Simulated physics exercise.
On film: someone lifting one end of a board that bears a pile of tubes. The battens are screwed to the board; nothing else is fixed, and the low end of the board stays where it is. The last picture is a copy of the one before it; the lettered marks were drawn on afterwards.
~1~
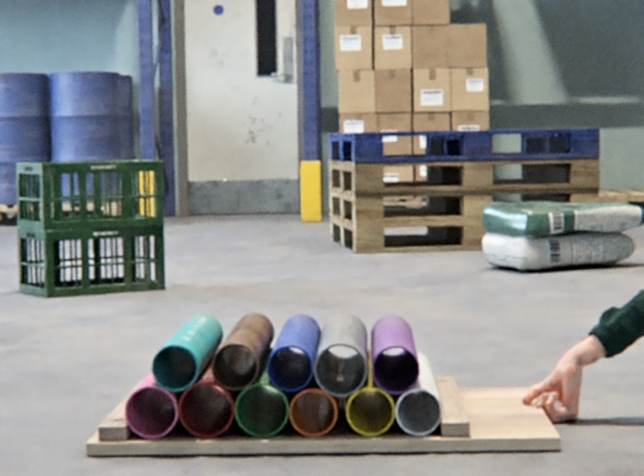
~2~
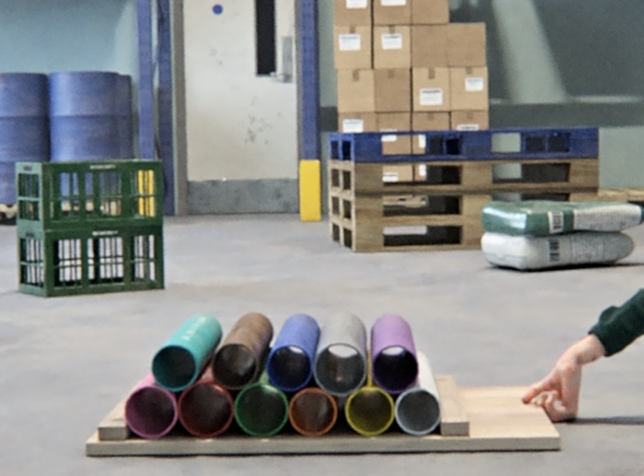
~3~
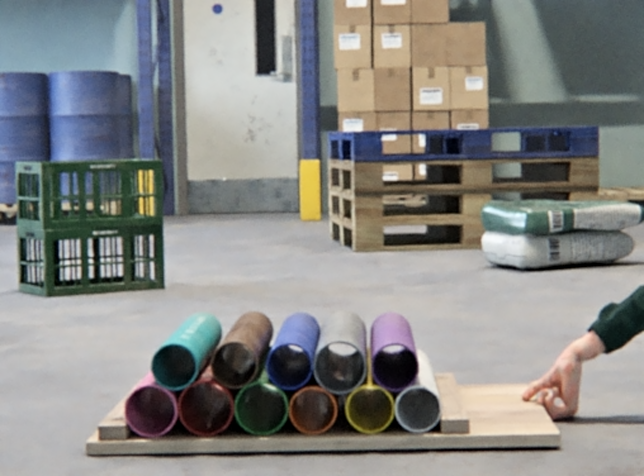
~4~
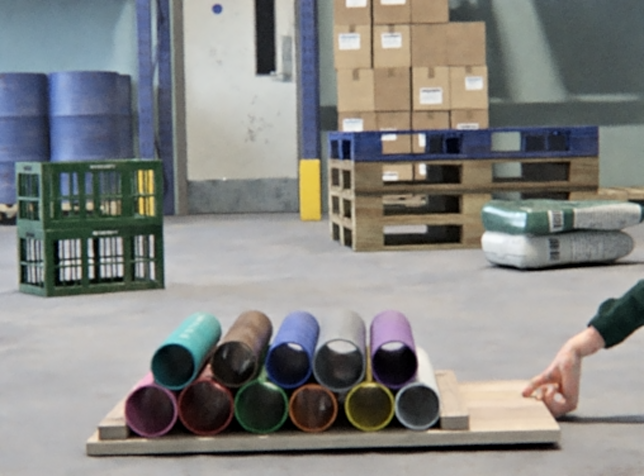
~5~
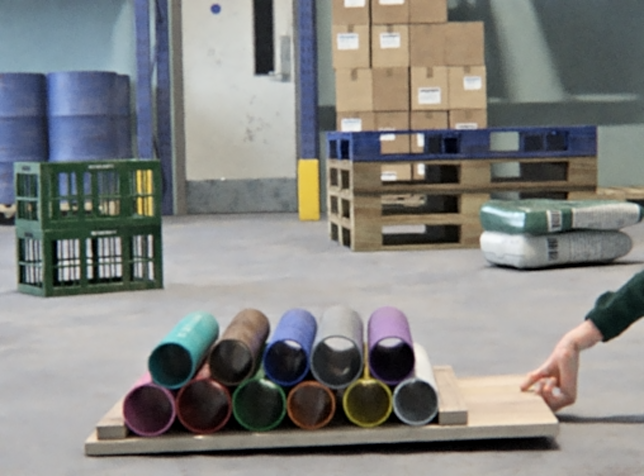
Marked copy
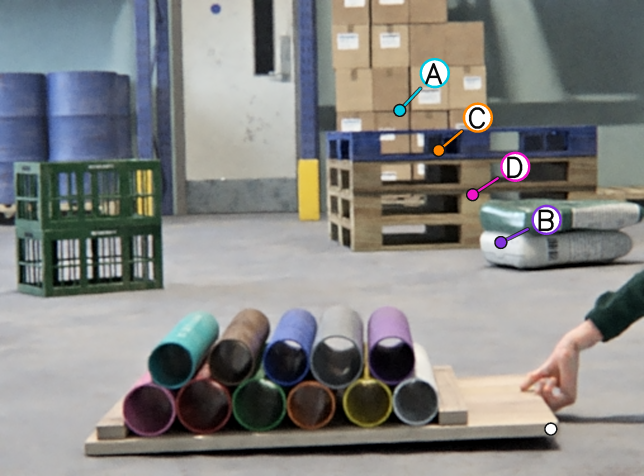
A hand in a dark green sleeve reaches in from the right to a pale wooden board on a grey warehouse floor, seen from the front. Eleven colourful tubes lie on it in two rows between wooden strips, with green crates, blue barrels, a door, stacked pallets, boxes and sacks behind. The fingers raise the board's right end very slightly, the tubes keep their arrangement, and the camera barely shifts.
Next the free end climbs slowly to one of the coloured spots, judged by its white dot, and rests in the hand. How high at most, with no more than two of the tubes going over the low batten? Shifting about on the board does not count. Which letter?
Lift it to B and no more.
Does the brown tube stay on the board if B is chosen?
Yes.
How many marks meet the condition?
One of the four.
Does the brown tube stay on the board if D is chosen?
No.
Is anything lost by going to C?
Yes.
On the marked copy, A at (400, 110); B at (501, 242); C at (439, 151); D at (472, 195); the white dot at (551, 429).
With B. Early on, board at 16°.
Further on, board at 25°.
At the end, board at 25°, none over the low batten.
As for the rest, A eleven over the low batten; C eleven over the low batten; D five over the low batten.
